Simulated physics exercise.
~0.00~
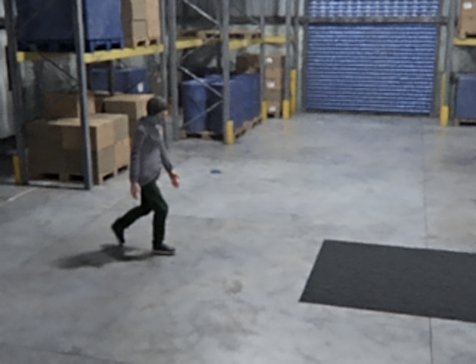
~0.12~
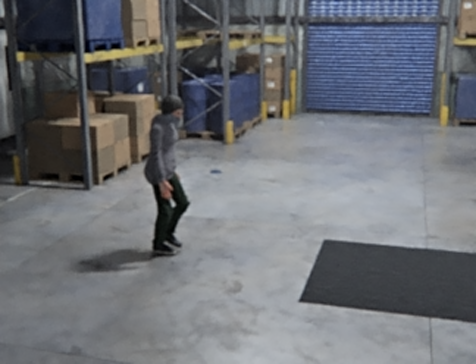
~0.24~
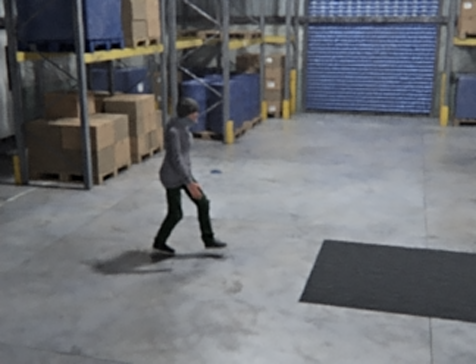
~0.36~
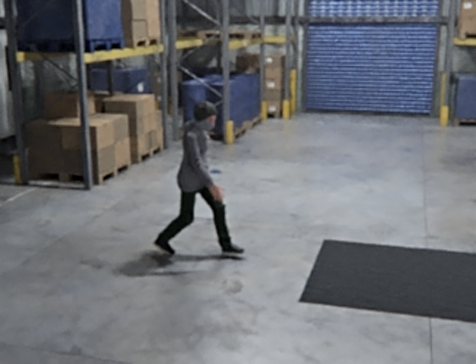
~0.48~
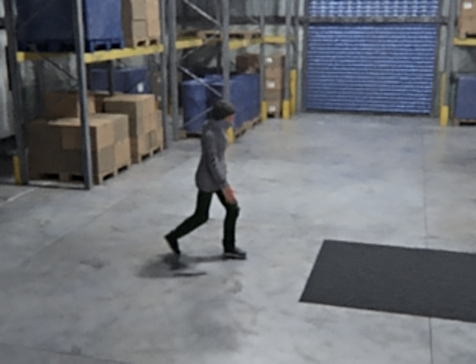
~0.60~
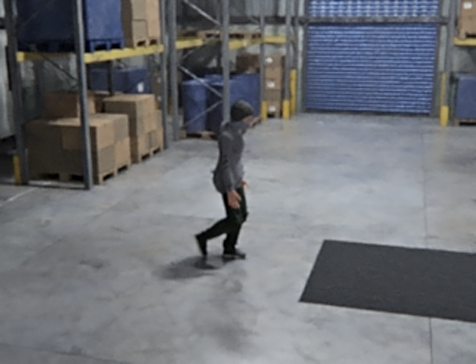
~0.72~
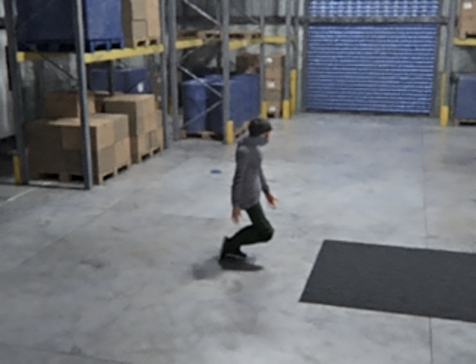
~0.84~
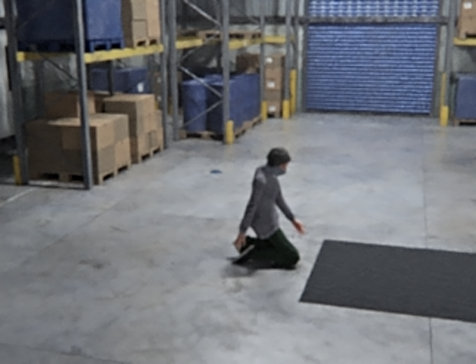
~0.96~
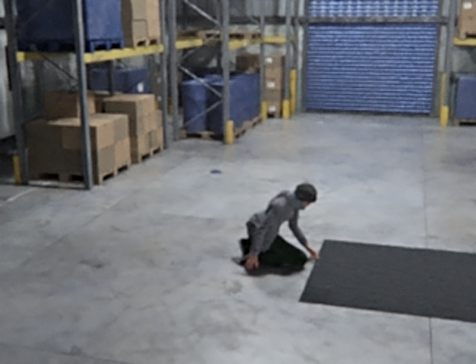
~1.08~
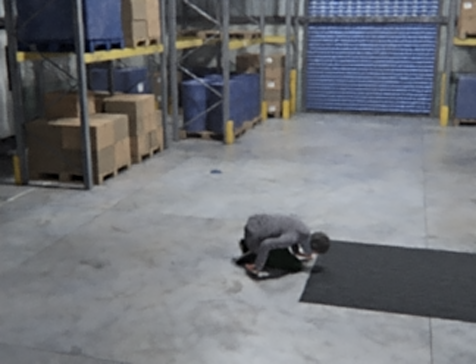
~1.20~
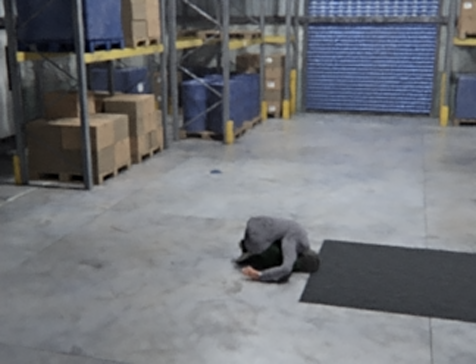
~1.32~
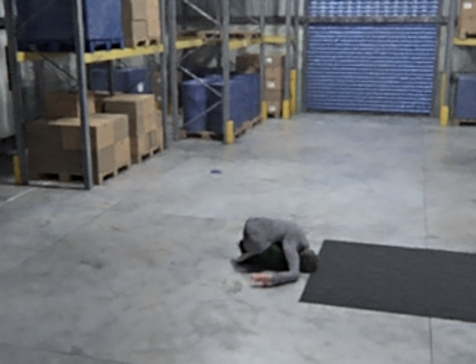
A person walks right, drops to their knees and folds forward just before the black mat.
